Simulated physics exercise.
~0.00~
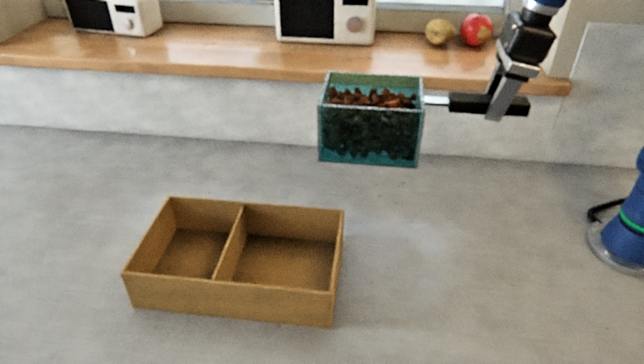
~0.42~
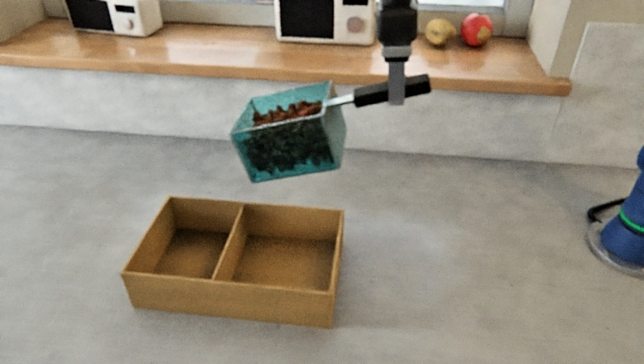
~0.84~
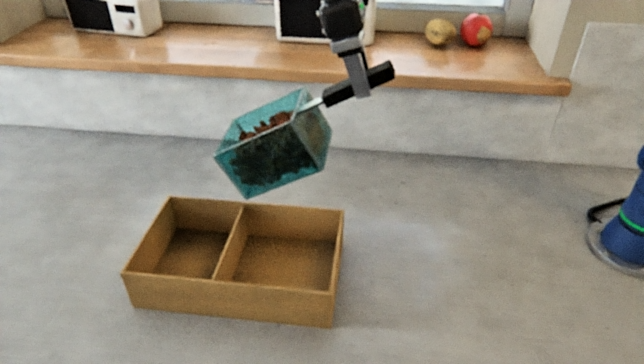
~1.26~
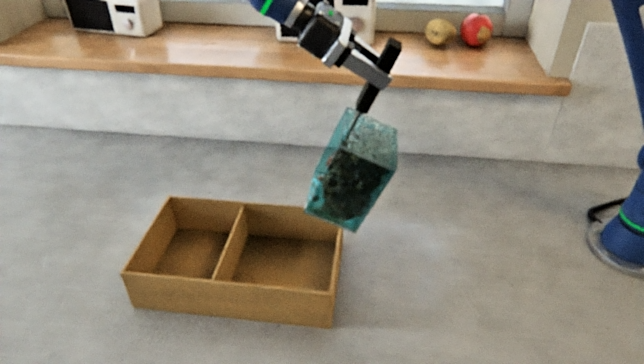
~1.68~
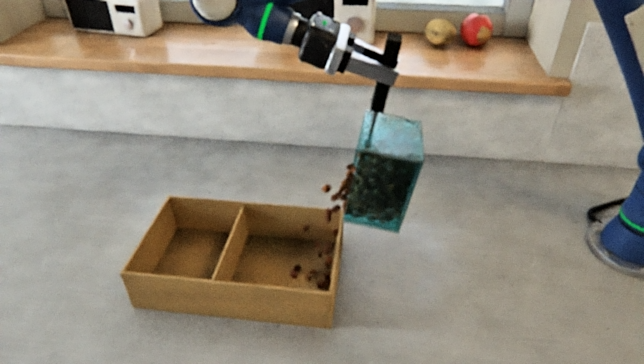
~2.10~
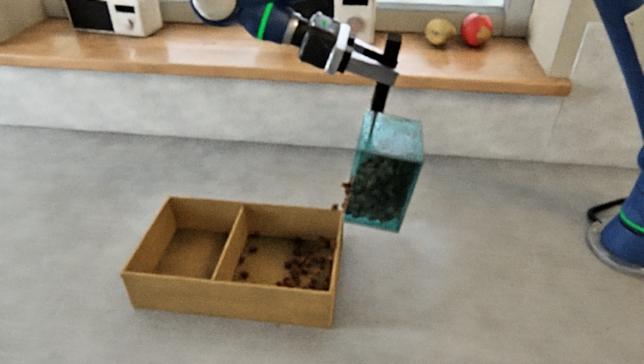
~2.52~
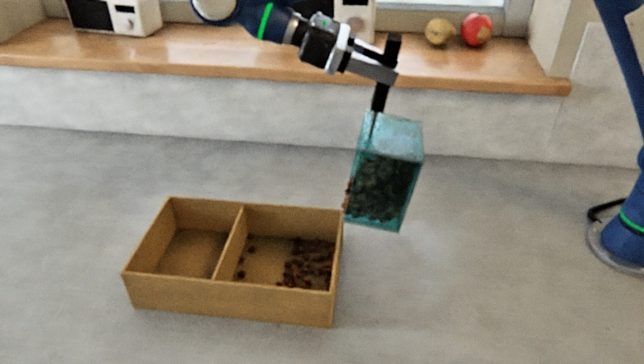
A robot arm carried a clear teal box of brown pellets left over a divided tan tray, tipped it steeply while swinging back right, and spilled some pellets into the tray's right section, then held still with many still inside the box.
